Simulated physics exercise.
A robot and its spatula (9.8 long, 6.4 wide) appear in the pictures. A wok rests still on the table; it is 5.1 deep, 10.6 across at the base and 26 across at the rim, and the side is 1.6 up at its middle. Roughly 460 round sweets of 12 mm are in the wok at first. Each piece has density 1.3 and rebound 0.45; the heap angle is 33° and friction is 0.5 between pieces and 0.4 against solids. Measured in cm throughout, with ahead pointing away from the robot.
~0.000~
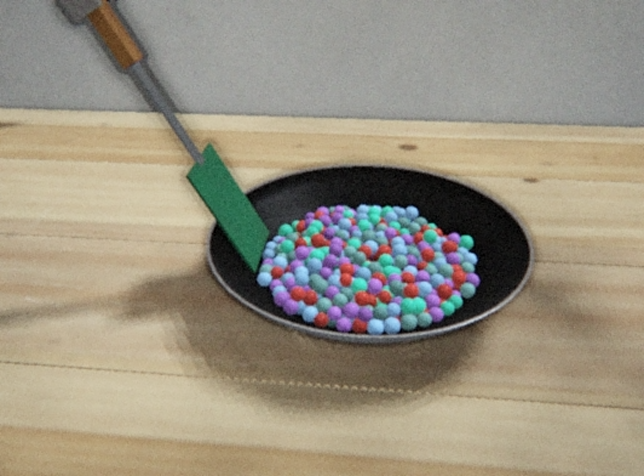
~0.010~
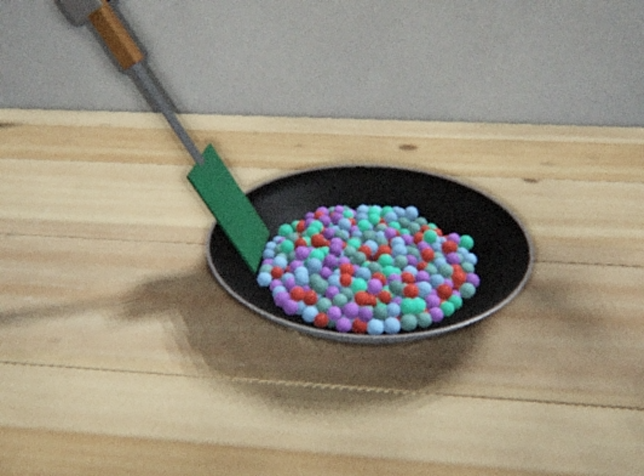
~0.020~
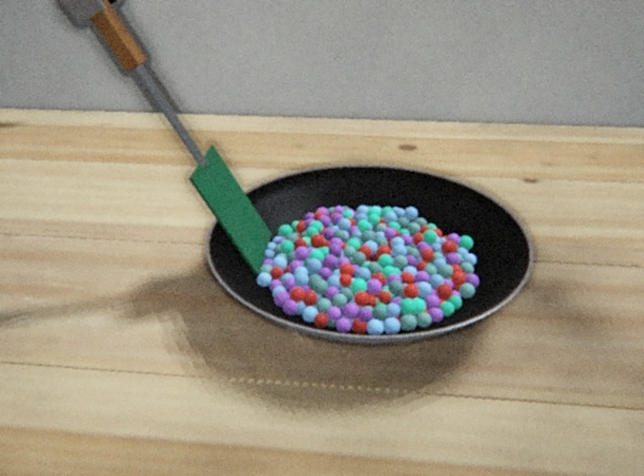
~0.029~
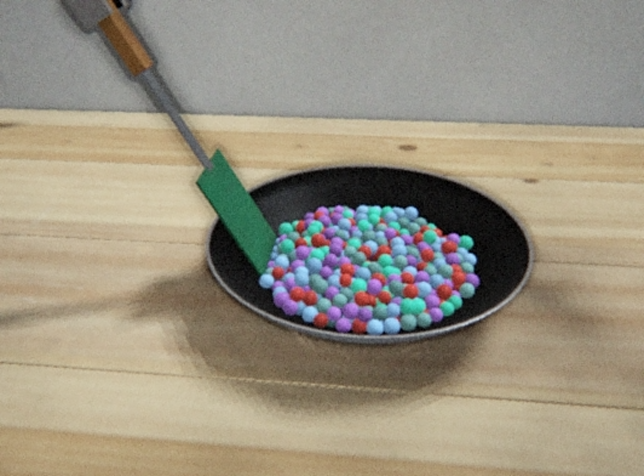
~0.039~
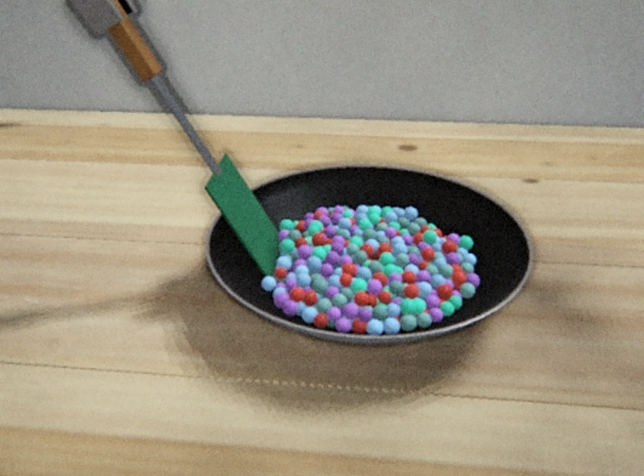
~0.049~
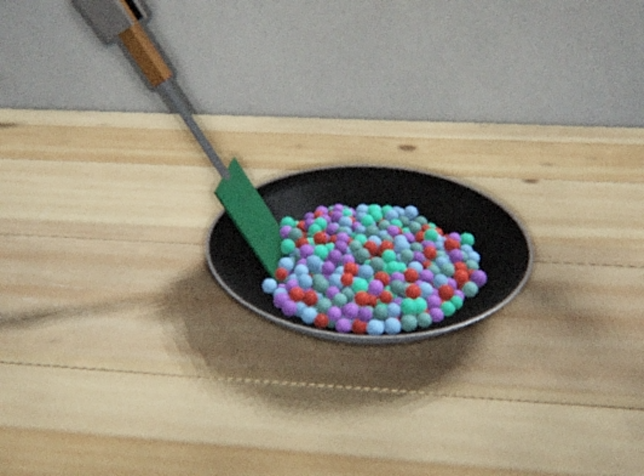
A pale wooden tabletop against a plain grey wall is seen from slightly above, in a fixed view. A black pan with a thin light rim sits on it, heaped with small purple, light blue, green and red balls, while a green spatula on a grey and orange-brown handle slants in from the upper left. The spatula slides a short way right along the pan's left side, nudging a few nearby balls slightly.
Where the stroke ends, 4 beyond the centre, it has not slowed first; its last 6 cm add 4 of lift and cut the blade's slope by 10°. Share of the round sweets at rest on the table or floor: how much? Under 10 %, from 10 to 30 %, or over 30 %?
Under 10 %.
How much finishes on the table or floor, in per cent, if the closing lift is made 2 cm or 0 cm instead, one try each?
First try around 0 percent, second try around 0 percent.
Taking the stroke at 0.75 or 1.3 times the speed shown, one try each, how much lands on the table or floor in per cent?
0 and 5 %.
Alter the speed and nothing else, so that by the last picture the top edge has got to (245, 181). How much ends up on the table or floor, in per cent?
Roughly 15 per cent.
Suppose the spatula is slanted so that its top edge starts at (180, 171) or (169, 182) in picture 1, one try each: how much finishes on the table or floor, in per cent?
About 0 and 0 per cent.
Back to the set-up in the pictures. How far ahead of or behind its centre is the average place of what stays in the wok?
The balance point lies close to 4.0 cm ahead.
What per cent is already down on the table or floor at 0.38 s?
Some 0 per cent.
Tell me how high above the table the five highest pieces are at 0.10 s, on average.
Height: Approx. 5 cm.
After 0.10 s, sloping 62°, highest piece 5 above the table; 465 in the wok.
After 0.16 s, sloping 58°, highest piece 6 above the table; 465 in the wok.
After 0.38 s, sloping 52°, highest piece 7 above the table; 457 in the wok, 5 on the table or floor, 3 on the blade or in flight.
After 1.43 s, sloping 52°, highest piece 6 above the table; 457 in the wok, 8 on the table or floor.
At rest, 457 in the wok, 8 on the table or floor. That is 2 % on the table or floor.
